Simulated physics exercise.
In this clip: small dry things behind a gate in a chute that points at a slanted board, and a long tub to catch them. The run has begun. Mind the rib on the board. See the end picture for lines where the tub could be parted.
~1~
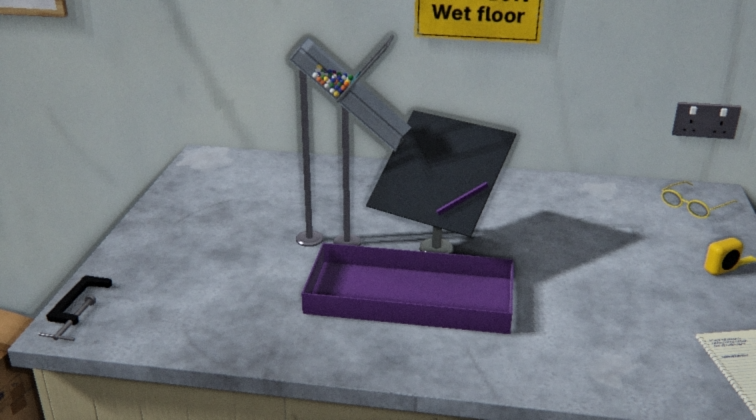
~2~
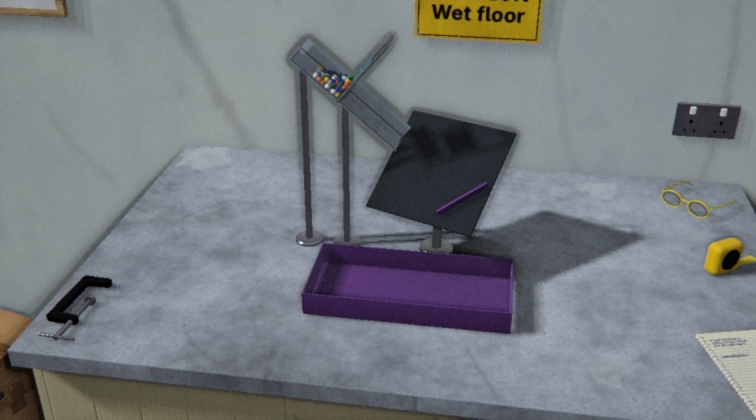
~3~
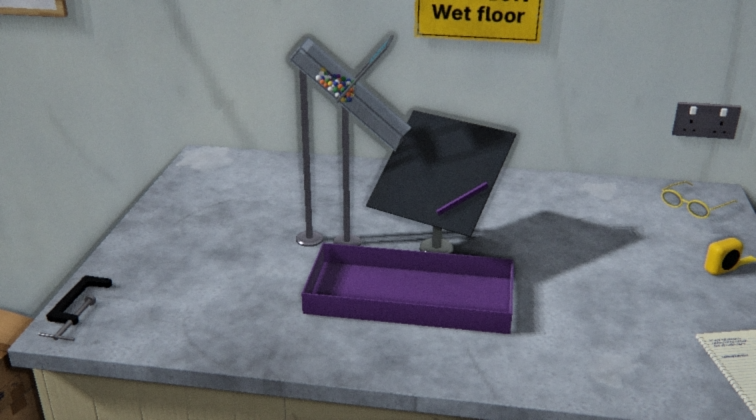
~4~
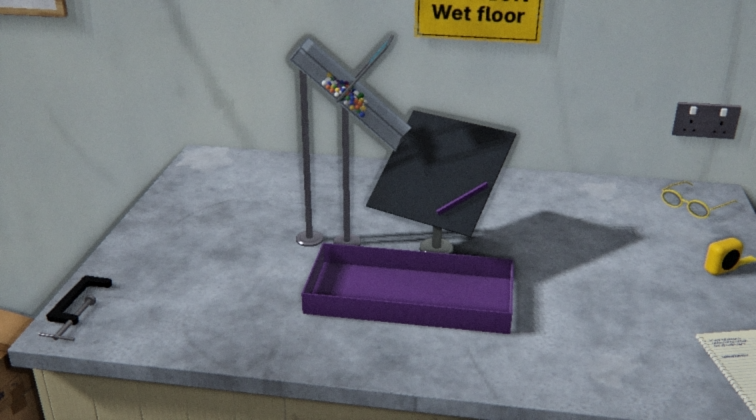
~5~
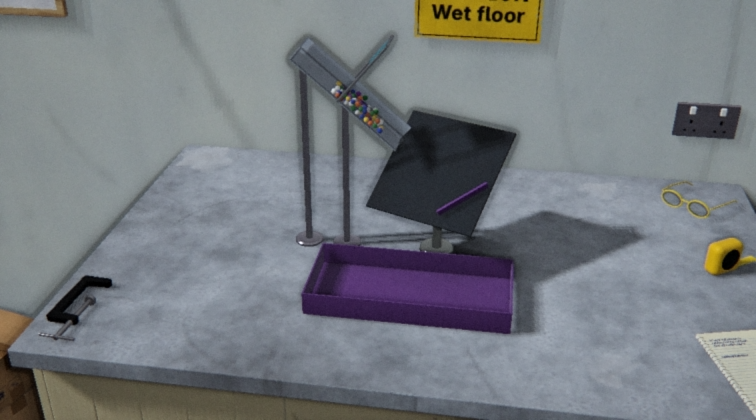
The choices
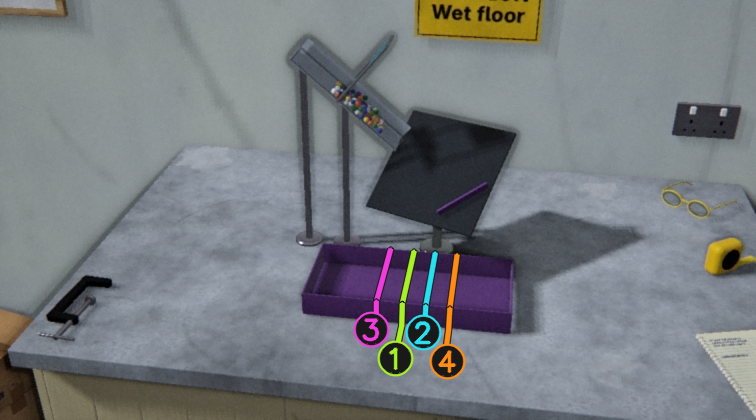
Small multicoloured beads slide together down a sloping grey chute towards a tilted dark board.
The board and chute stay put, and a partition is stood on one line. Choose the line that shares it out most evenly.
I would pick line 1.
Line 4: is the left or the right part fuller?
The left side.
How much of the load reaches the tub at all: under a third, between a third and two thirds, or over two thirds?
About that: Over two thirds.
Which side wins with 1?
The left side.
On the marked copy, line 1 crosses the front rim at (402, 303); line 2 crosses the front rim at (425, 305); line 3 crosses the front rim at (376, 300); line 4 crosses the front rim at (449, 307).
Choosing 1, of what is caught, the bulk on the left of the divider, close to a quarter on the right.
Choosing 2, of what is caught, all but a few on the left of the divider, only a few on the right.
Choosing 3, of what is caught, a small share on the left of the divider, all but a few on the right.
Choosing 4, of what is caught, all but a few on the left of the divider, only a few on the right.
